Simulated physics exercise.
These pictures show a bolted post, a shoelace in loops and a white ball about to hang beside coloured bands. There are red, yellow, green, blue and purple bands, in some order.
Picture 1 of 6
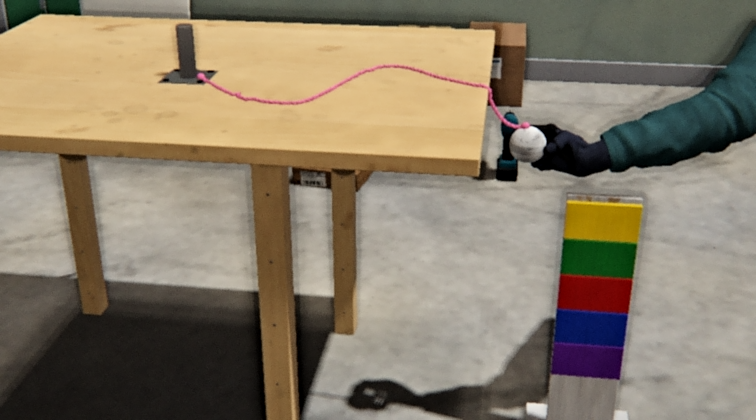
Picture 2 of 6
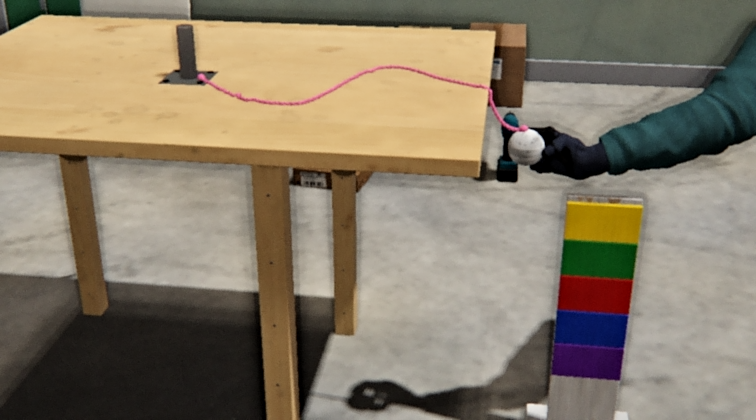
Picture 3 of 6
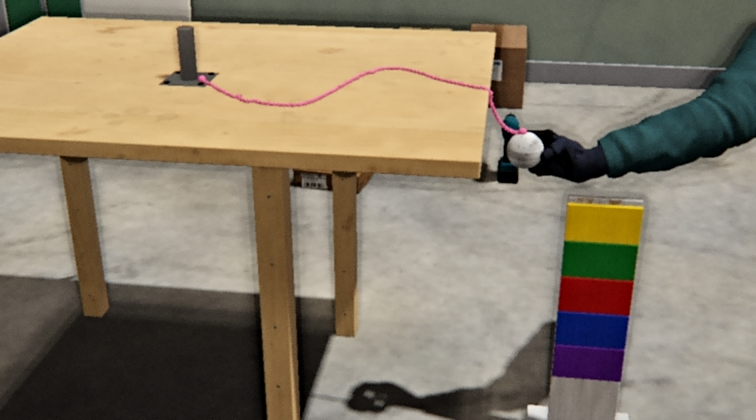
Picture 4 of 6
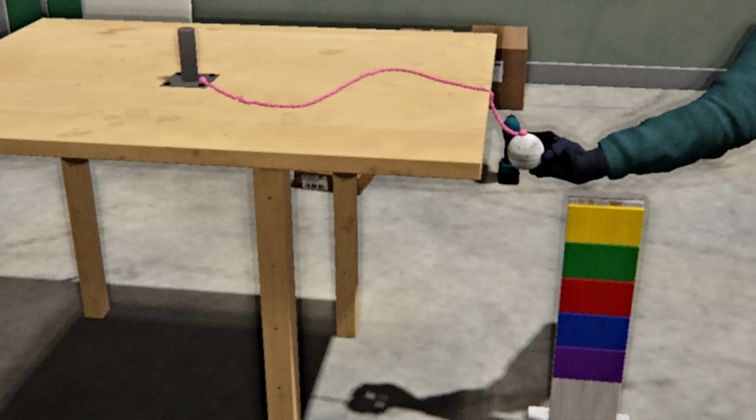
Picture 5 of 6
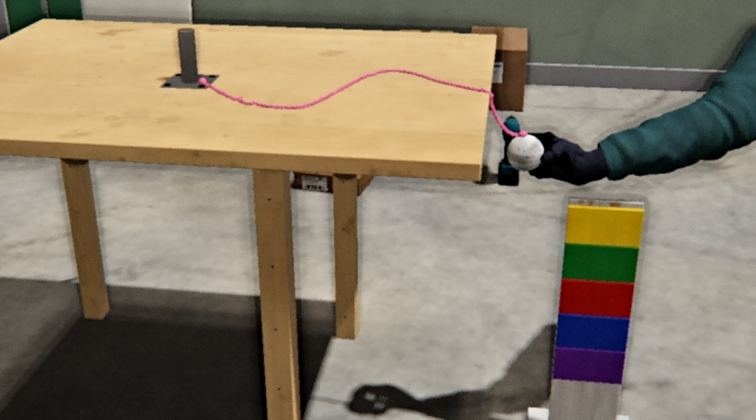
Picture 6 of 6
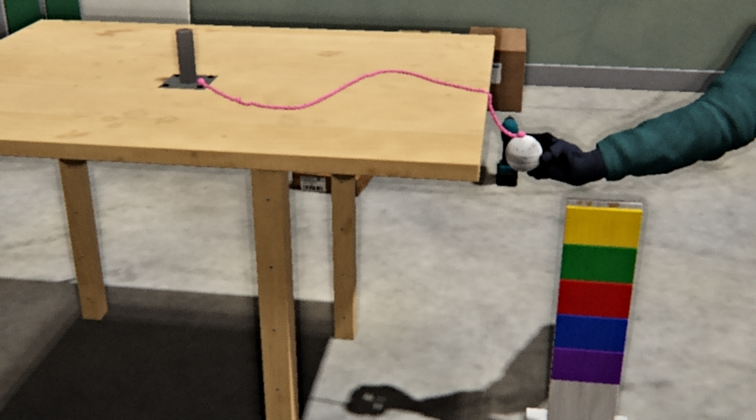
In a workshop, a gloved hand holding a white ball on a pink cord beside a wooden table, barely moving above coloured bands.
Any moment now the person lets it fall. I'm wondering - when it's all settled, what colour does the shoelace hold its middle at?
It's at red.
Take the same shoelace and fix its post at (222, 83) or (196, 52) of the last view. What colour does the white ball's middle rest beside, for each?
Case by case: Blue, then green.
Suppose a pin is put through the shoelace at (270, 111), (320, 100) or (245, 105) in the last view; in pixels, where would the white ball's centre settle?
It ends up near (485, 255) the first time, (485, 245) the second and (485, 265) the third.
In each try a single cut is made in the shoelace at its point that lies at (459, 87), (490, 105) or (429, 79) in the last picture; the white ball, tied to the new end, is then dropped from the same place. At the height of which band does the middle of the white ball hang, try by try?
For the first: Yellow; for the second: Green; for the third: Higher than all five.
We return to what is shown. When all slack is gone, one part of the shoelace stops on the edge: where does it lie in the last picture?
You'll find it somewhere around (379, 72).
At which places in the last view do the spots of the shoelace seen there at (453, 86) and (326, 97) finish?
(484, 195), then (389, 92).
Early on, ball near (506, 284); level with red.
Midway, ball near (453, 295); level with red.
Near the end, ball near (492, 297); level with red.
Finally, ball near (480, 299); level with red. The red one.
